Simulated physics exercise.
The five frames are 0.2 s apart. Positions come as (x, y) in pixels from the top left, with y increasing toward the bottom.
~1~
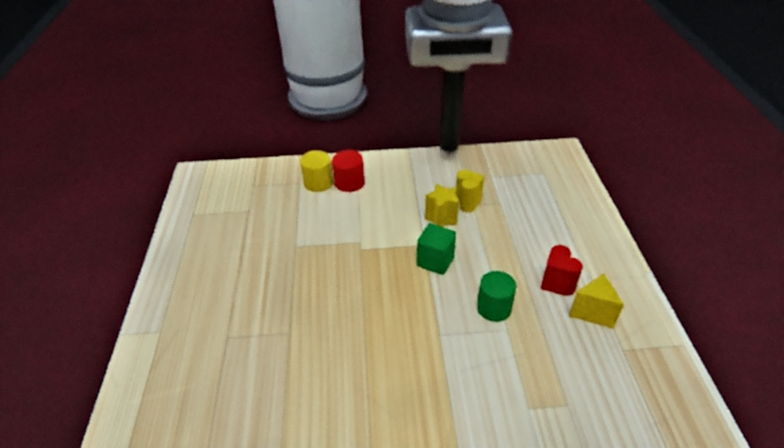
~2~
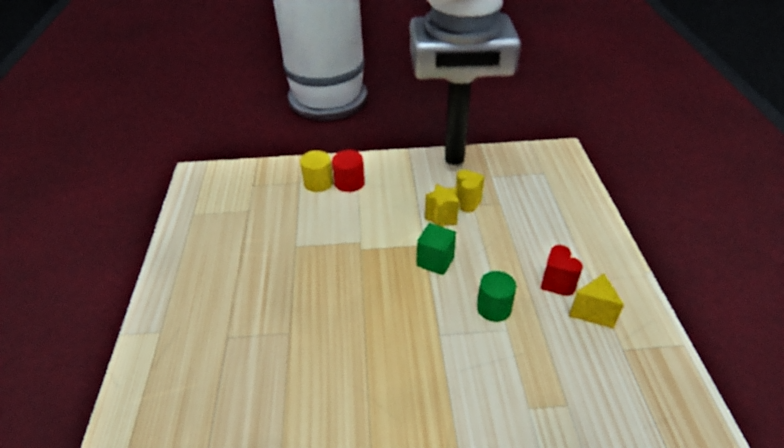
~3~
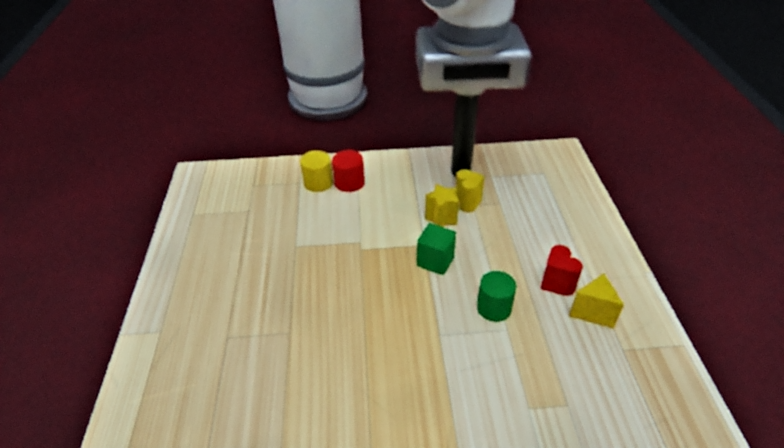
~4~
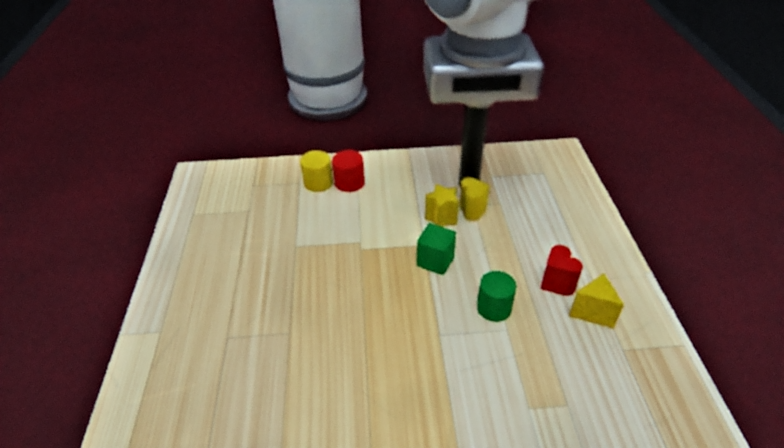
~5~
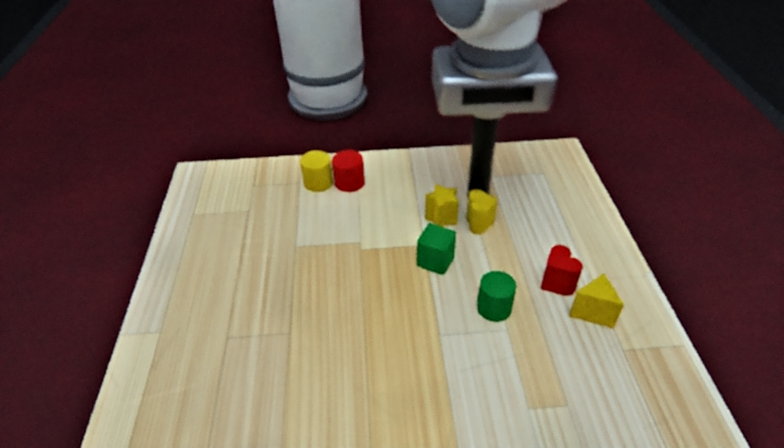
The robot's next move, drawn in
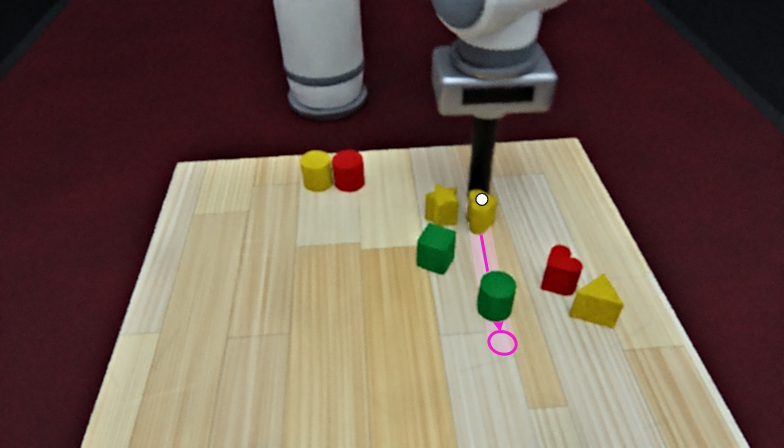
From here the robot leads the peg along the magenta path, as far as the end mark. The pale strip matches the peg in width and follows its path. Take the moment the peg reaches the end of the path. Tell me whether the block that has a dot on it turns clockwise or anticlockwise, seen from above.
Anticlockwise.
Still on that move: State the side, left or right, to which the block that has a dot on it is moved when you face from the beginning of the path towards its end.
Off to the left side.
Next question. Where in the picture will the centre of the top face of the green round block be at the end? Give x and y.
The middle of the upper face of the green round block will lie at about (516, 347) in the picture.
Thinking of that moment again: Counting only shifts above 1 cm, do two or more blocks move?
Yes, it checks out.
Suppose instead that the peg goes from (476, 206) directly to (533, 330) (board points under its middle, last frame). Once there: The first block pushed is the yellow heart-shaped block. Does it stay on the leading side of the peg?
I'd say the yellow heart-shaped block has slipped off and sits beside or behind the peg.
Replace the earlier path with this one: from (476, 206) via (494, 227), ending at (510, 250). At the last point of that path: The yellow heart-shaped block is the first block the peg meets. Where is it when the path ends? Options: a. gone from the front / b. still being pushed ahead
My pick is a.
Path on the board, from (476, 206) to (502, 343); the dot is on the yellow heart-shaped block.
On the path given first. One third of the way, peg (484, 235); yellow heart-shaped block (497, 239), turned 30° anticlockwise.
Two thirds of the way, peg (493, 281); yellow heart-shaped block (523, 268), turned 110° anticlockwise; green round block (501, 290).
At the end, peg (504, 333); yellow star in place; yellow heart-shaped block (525, 270), turned 125° anticlockwise; green round block (516, 347).
